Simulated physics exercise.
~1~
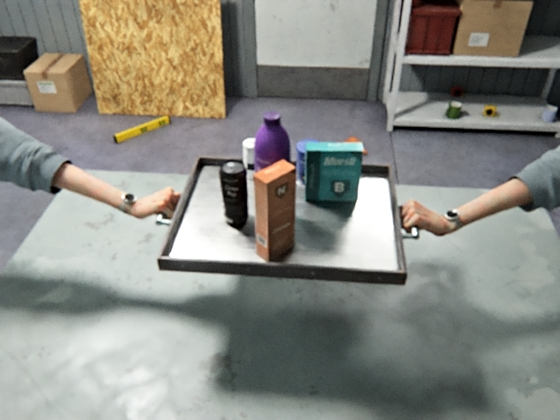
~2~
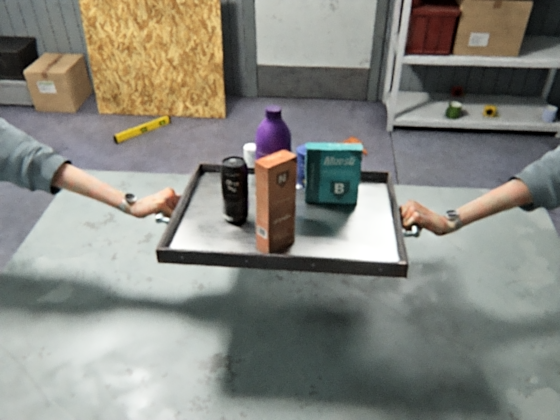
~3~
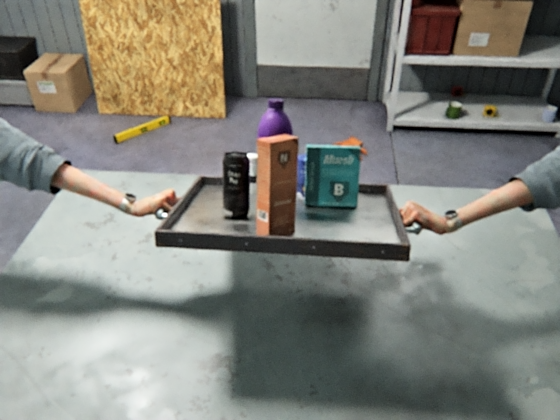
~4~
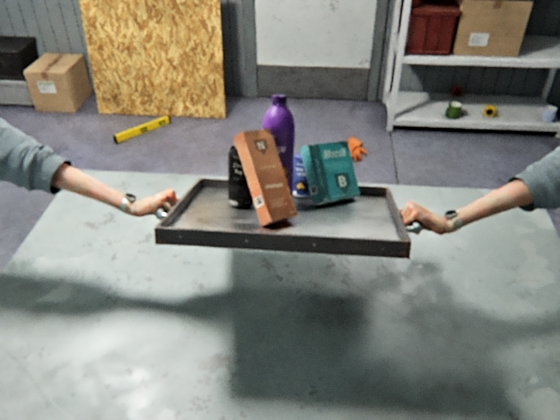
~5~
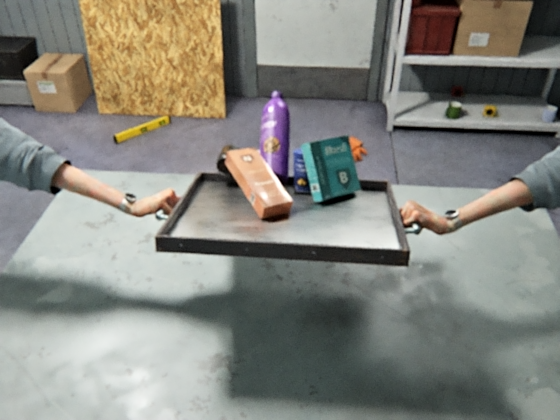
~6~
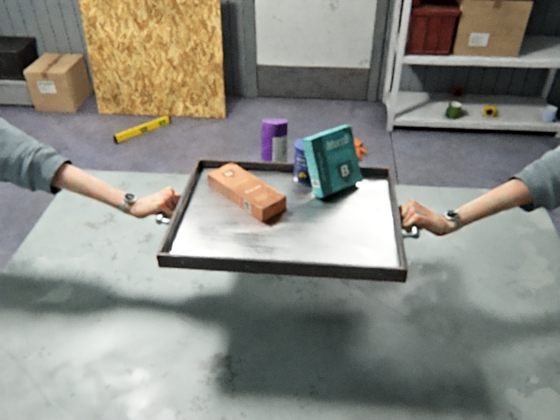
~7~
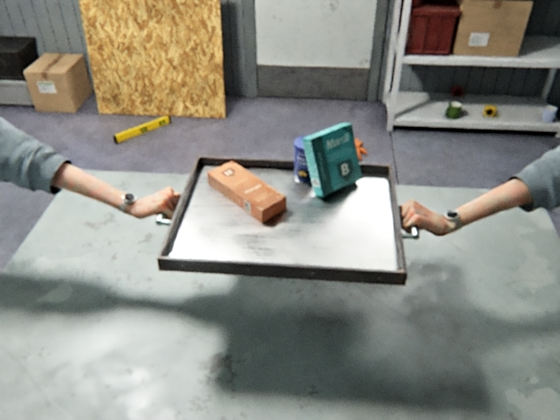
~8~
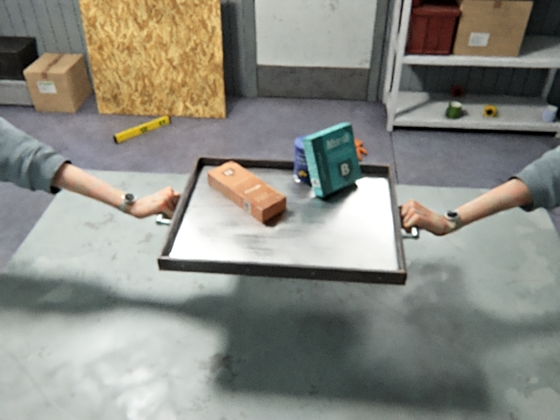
In this clip, two hands tilt a tray of containers far edge down, and the purple bottle and black can topple off the back. The tray is levelled again, leaving the orange packet on its side and the turquoise packet leaning by a blue tin.
